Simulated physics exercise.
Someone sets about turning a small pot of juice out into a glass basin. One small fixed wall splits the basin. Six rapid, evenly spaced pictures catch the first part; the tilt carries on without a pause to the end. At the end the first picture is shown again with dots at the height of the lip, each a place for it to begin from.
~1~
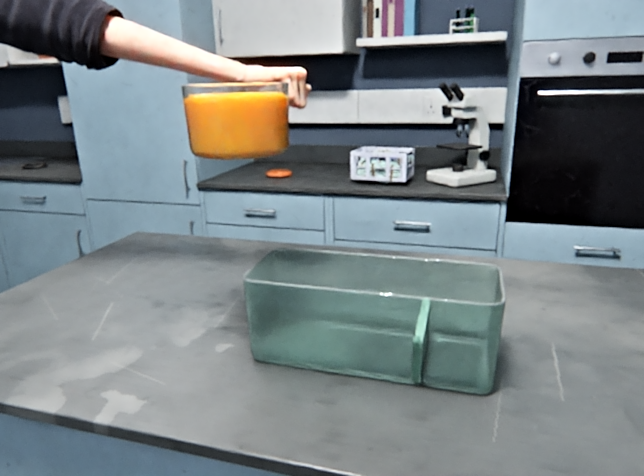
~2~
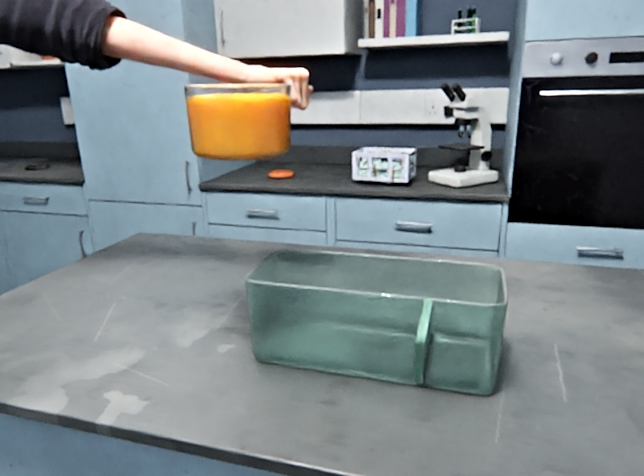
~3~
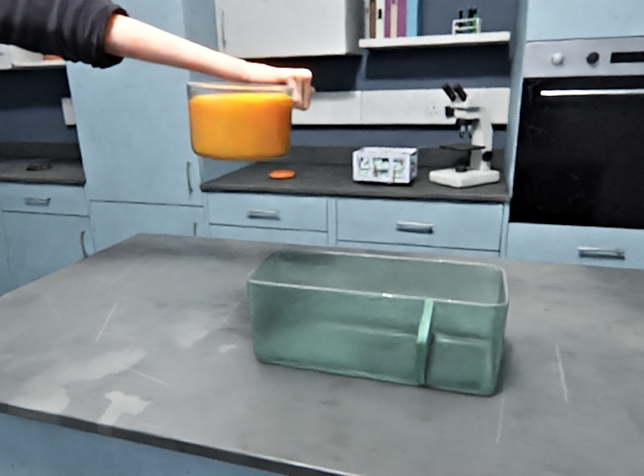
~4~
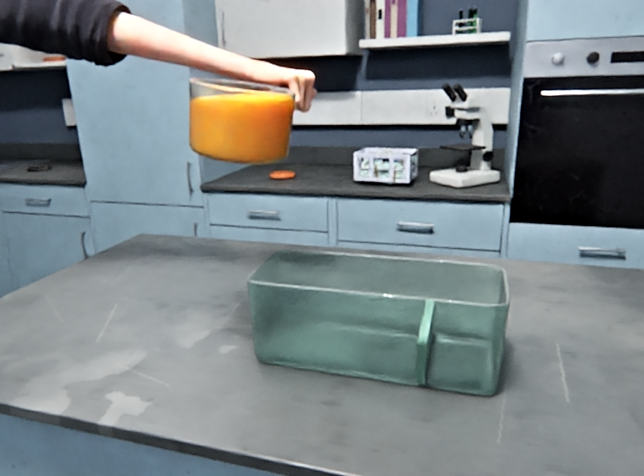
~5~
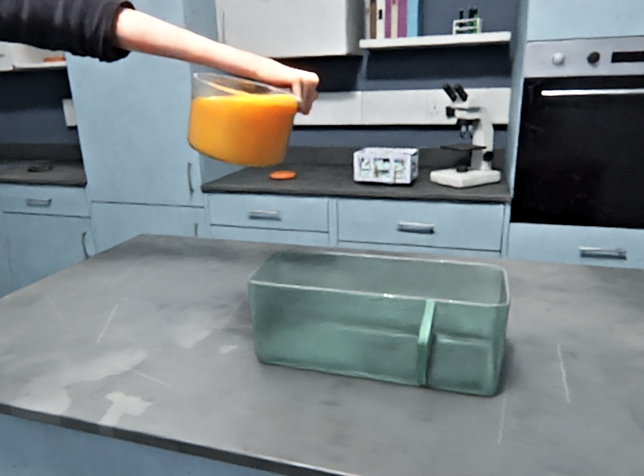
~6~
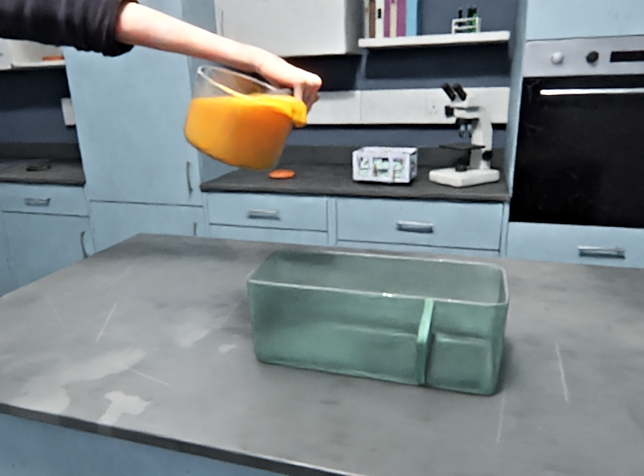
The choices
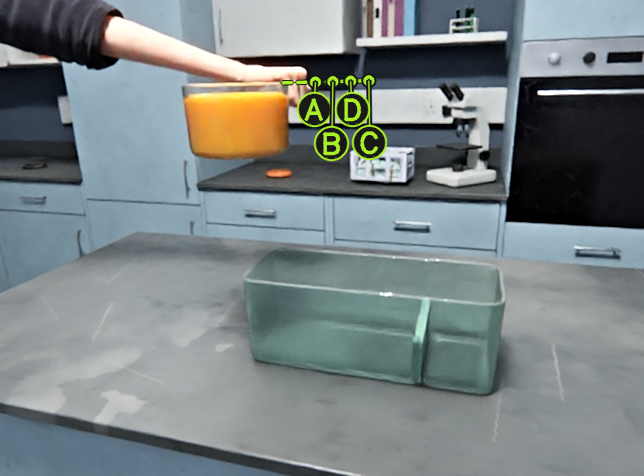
In this clip, a hand holds a clear pot of orange juice above a greenish glass basin on a grey counter, then gradually tilts it to the right until juice comes over the lip.
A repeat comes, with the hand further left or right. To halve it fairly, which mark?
D beats the others.
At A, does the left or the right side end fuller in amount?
The left side.
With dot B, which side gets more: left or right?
The left one.
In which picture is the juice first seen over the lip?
In picture 6.
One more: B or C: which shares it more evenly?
Dot C.
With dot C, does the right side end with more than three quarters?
No, it does not.
On the marked copy, A at (315, 82); B at (332, 81); C at (368, 80); D at (350, 81).
For dot A, about 97 % ends left of the wall and 2 % right of it.
For dot B, about 75 % ends left of the wall and 23 % right of it.
For dot C, about 33 % ends left of the wall and 66 % right of it.
For dot D, about 48 % ends left of the wall and 51 % right of it.
